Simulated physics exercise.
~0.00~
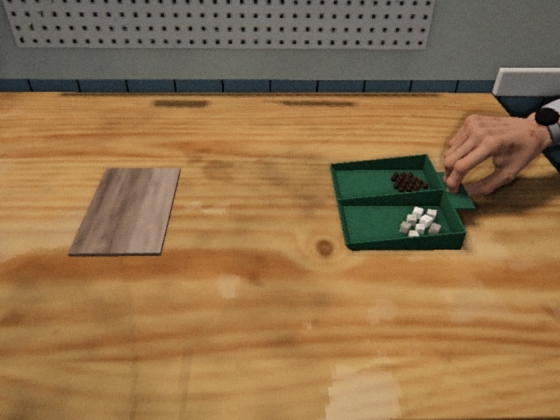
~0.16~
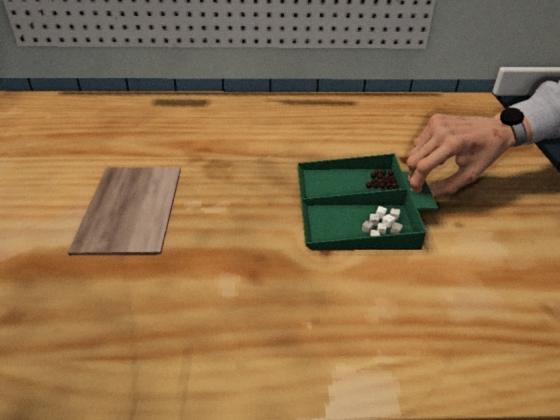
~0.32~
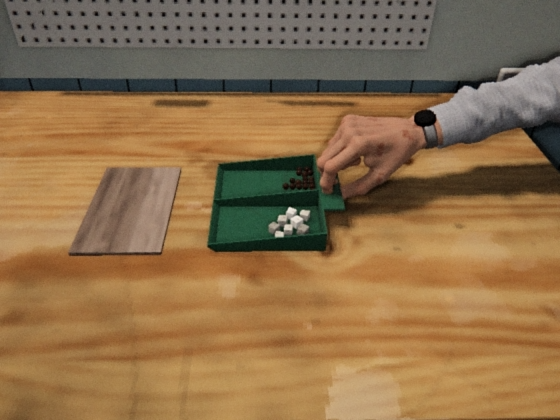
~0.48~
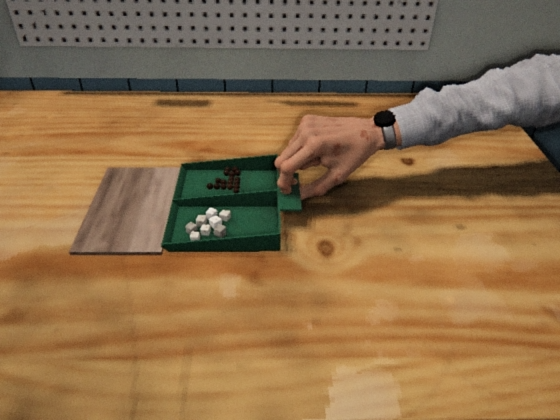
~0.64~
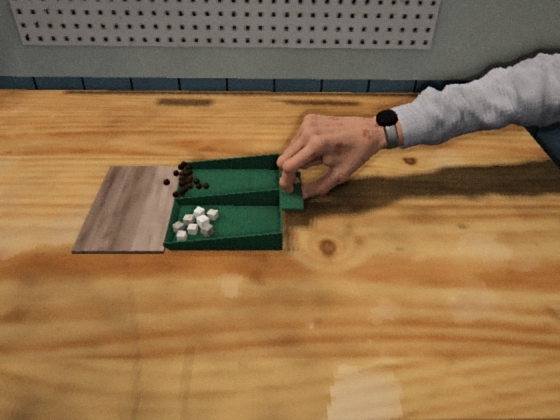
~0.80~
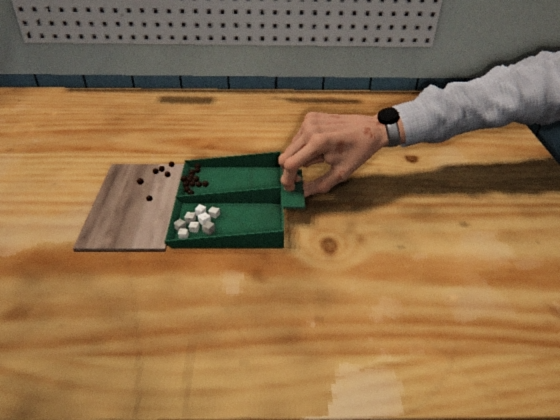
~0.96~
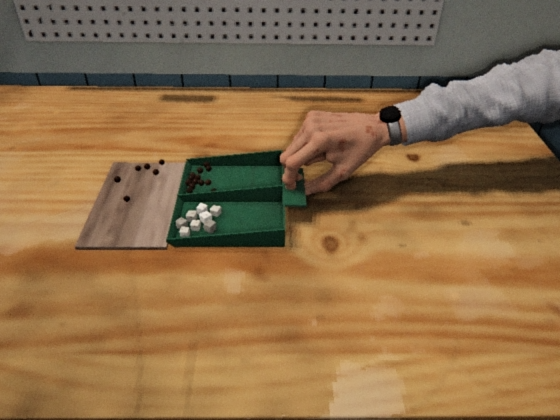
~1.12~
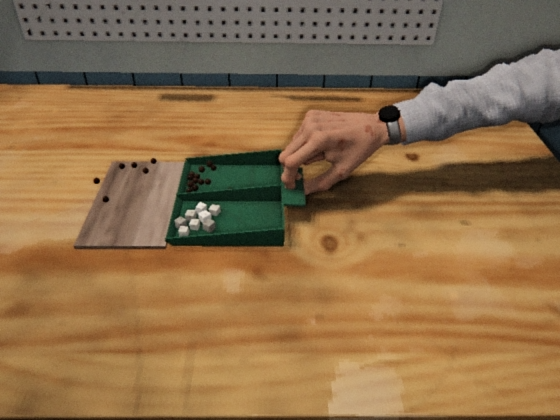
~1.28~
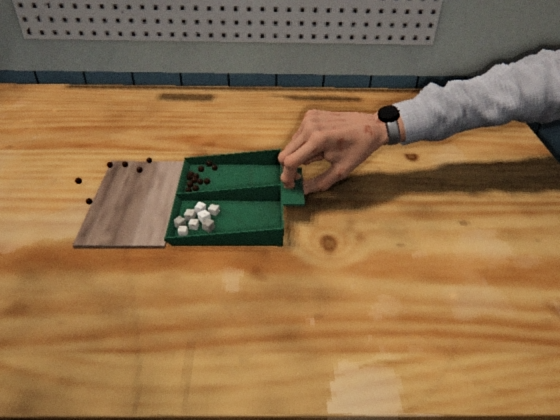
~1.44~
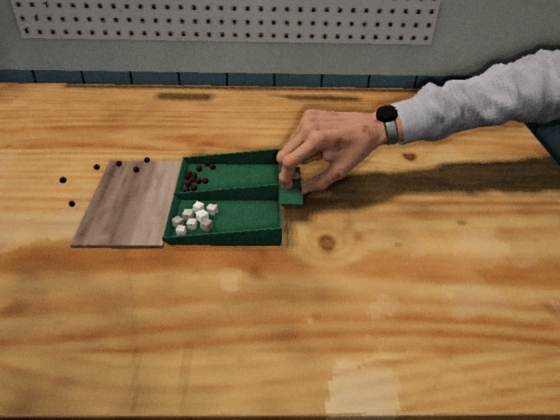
The clip opens on a wooden bench where a hand at the right grips a green divided tray, with small white cubes in the nearer part and small dark round pieces in the farther part. The hand pushes the tray left towards a flat, grey-brown board. The tray stops against the board's edge, and both handfuls slide forward towards the low front rim. The white cubes bunch up but stay inside, while some dark pieces spill over the rim and roll leftward across the board. At the end, a few lie on or beyond the board, the rest remain in the tray, and the hand still holds it.
